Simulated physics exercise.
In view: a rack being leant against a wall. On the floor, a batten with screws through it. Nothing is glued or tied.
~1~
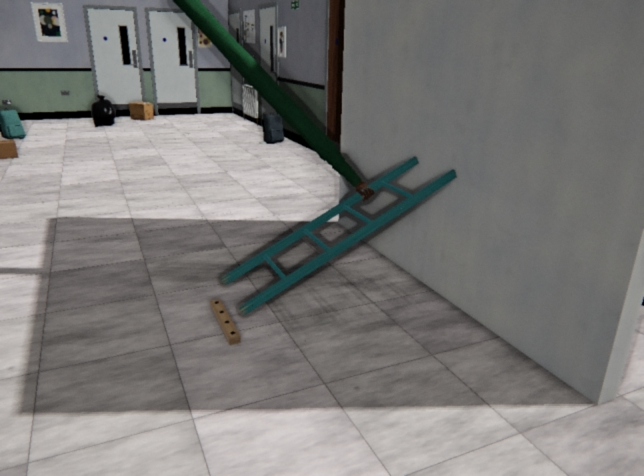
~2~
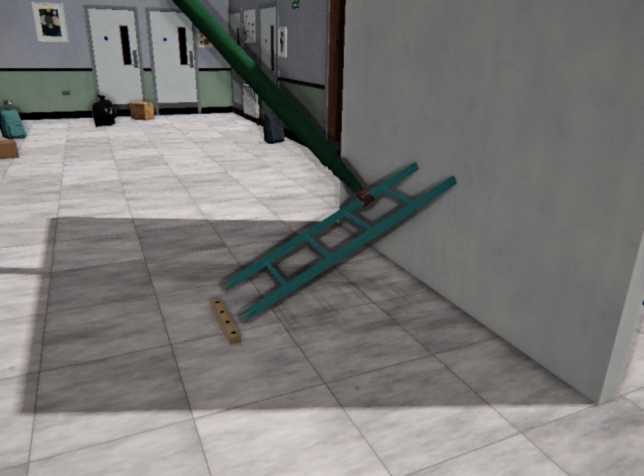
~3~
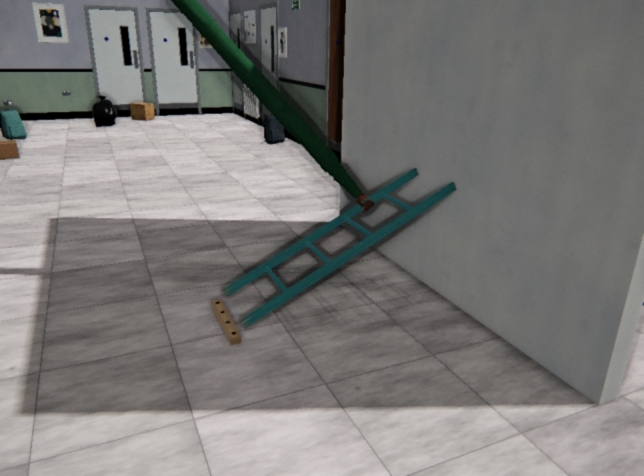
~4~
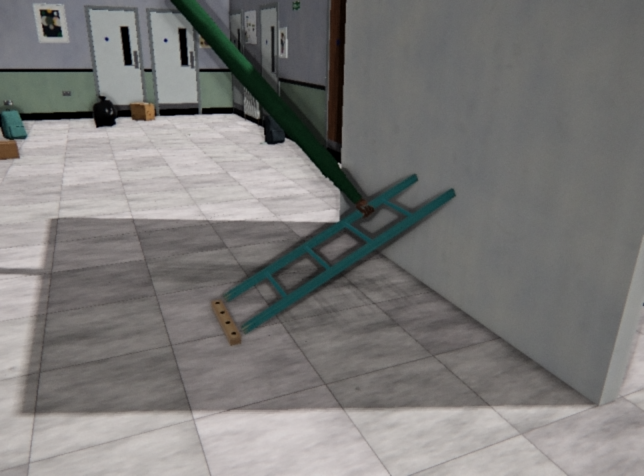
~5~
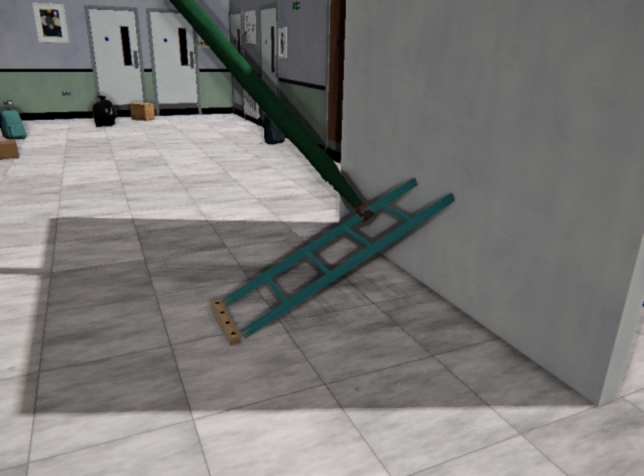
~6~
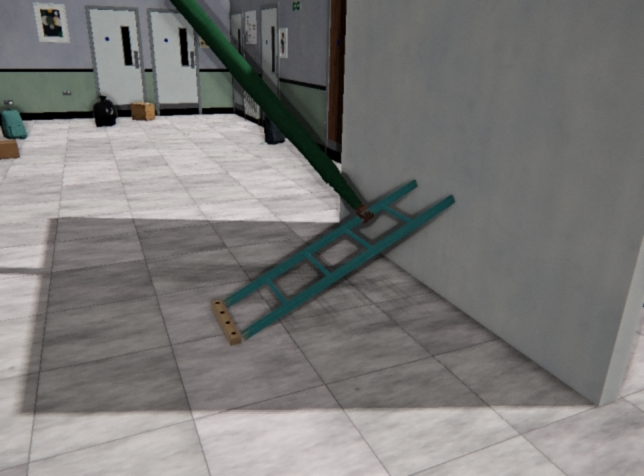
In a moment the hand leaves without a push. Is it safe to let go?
The turquoise rack remains leaning.
Then, 0.10 s after the last picture, turquoise rack moving near (338, 253).
Then, 0.50 s after the last picture, turquoise rack at rest near (338, 253).
At rest, the turquoise rack stays up, near (338, 253).
